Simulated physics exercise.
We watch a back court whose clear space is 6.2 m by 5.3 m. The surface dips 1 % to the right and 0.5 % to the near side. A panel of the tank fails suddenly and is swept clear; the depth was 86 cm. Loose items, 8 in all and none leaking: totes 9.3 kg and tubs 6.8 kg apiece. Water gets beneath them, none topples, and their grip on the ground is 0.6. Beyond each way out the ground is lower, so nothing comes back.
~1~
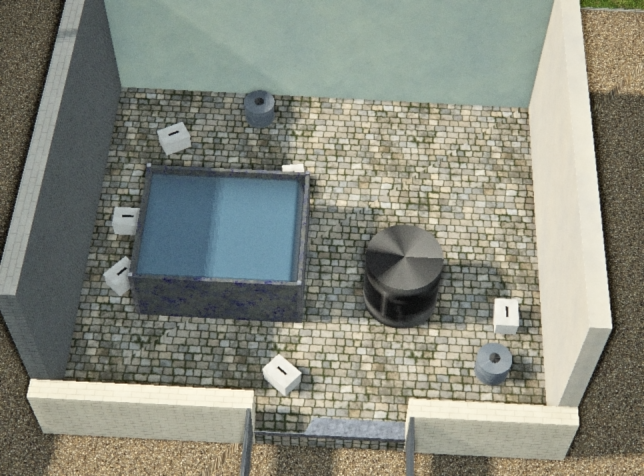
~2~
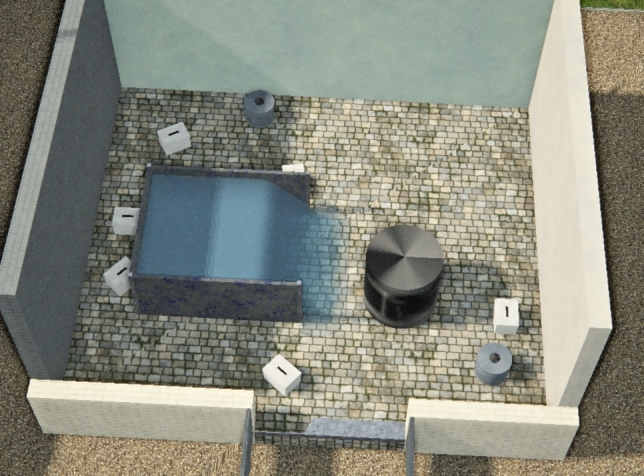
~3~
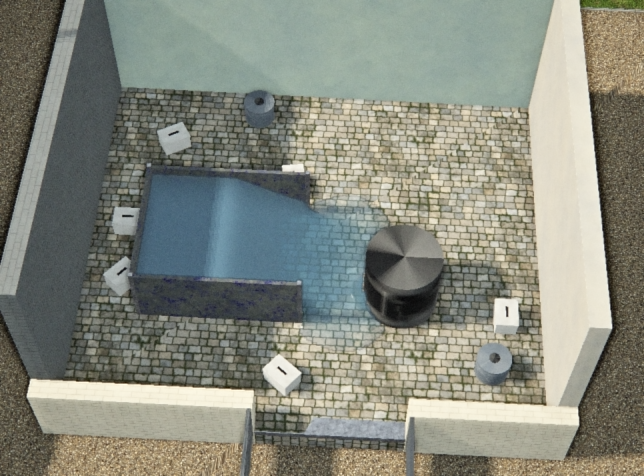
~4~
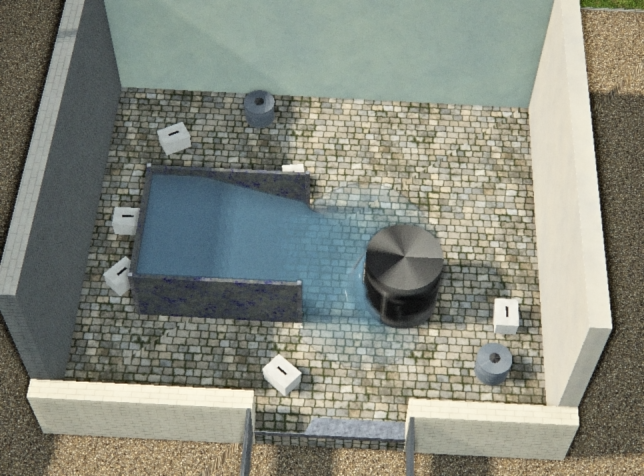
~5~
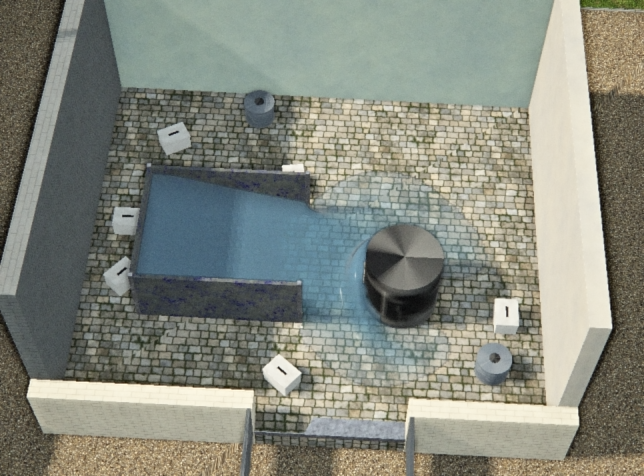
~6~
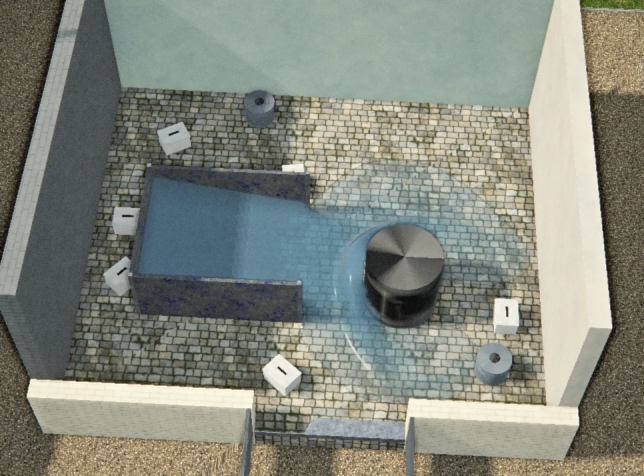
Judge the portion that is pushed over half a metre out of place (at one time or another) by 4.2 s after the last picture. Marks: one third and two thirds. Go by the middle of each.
It is from one to two thirds.
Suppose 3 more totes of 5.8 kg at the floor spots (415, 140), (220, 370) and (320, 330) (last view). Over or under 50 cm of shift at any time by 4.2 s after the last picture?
In turn: Over, under, over.
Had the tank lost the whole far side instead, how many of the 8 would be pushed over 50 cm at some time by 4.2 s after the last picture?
Then 8.
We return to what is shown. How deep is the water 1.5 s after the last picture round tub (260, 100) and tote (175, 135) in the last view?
Roughly 0 and 0 cm.
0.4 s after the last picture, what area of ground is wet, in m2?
Roughly 15 m2.
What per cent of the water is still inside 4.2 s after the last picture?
Some 82 per cent remains.
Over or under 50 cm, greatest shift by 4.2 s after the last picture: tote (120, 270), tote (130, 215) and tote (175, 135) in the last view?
In that order: Short of it, short of it, short of it.
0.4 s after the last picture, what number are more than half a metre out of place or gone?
I count 0.
Then, 0.4 s after the last picture 0 of 8 are over 50 cm from their spots; 0 afloat.
Then, 1.5 s after the last picture 0 of 8 are over 50 cm from their spots; 1 afloat.
Then, 2.8 s after the last picture 2 of 8 are over 50 cm from their spots; 2 afloat.
Then, 4.2 s after the last picture 3 of 8 are over 50 cm from their spots, and 3 have been at some point; 3 afloat.
